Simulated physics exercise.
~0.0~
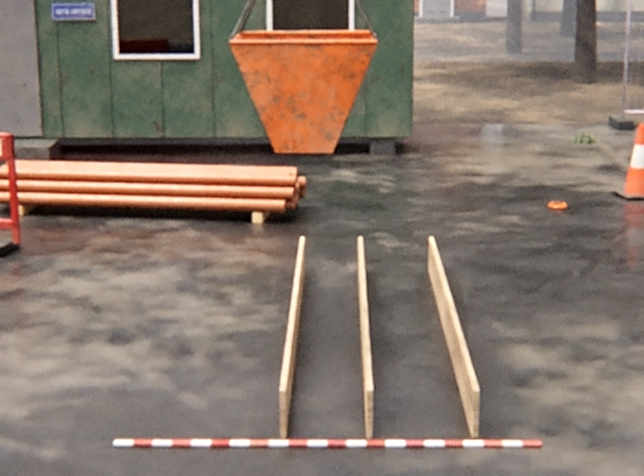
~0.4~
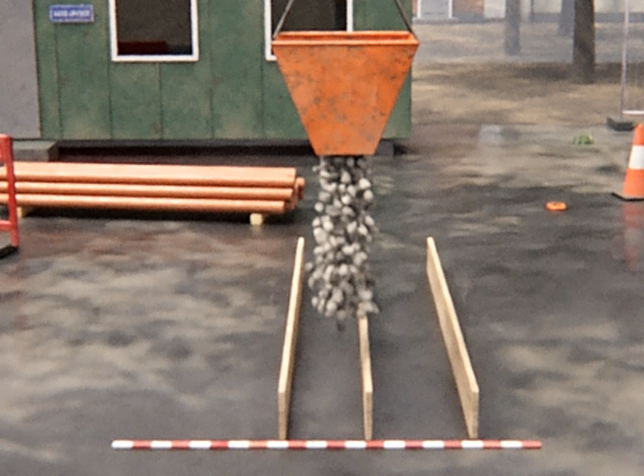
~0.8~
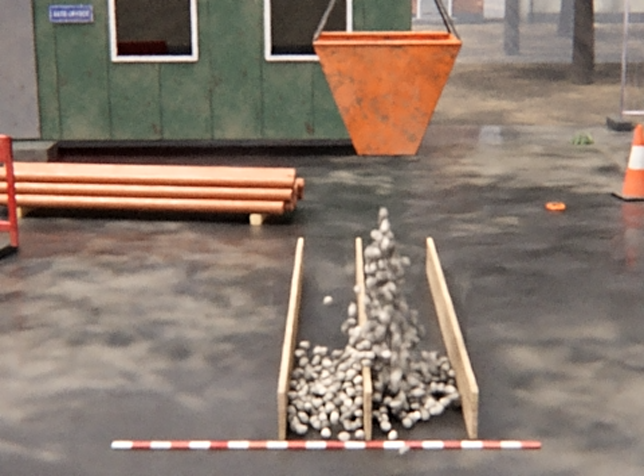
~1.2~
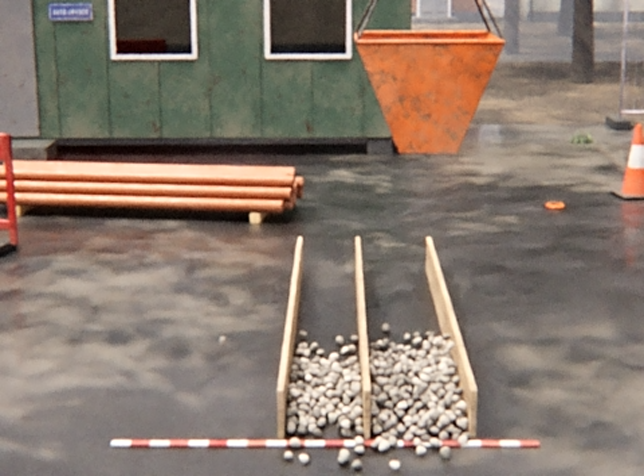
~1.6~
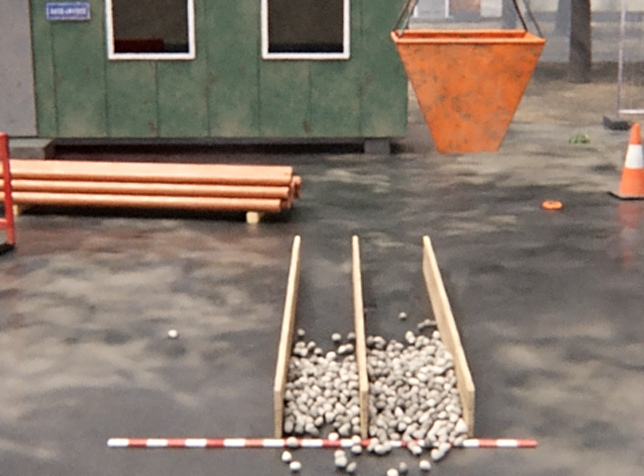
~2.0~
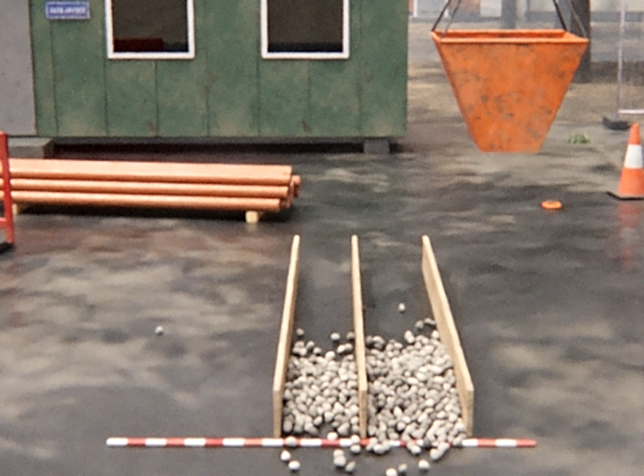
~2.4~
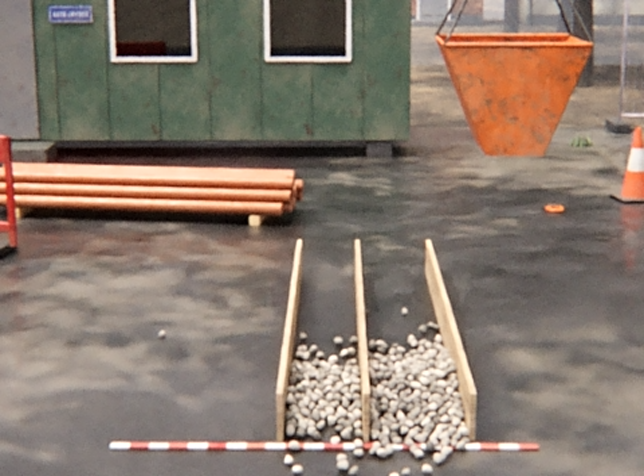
The footage shows an orange skip moving right above three wooden boards on dark ground, pouring out grey stones that fall into the two bays between them. The emptied skip continues right and stops, while the stones lie still, with more in the right bay and a few spilled in front.
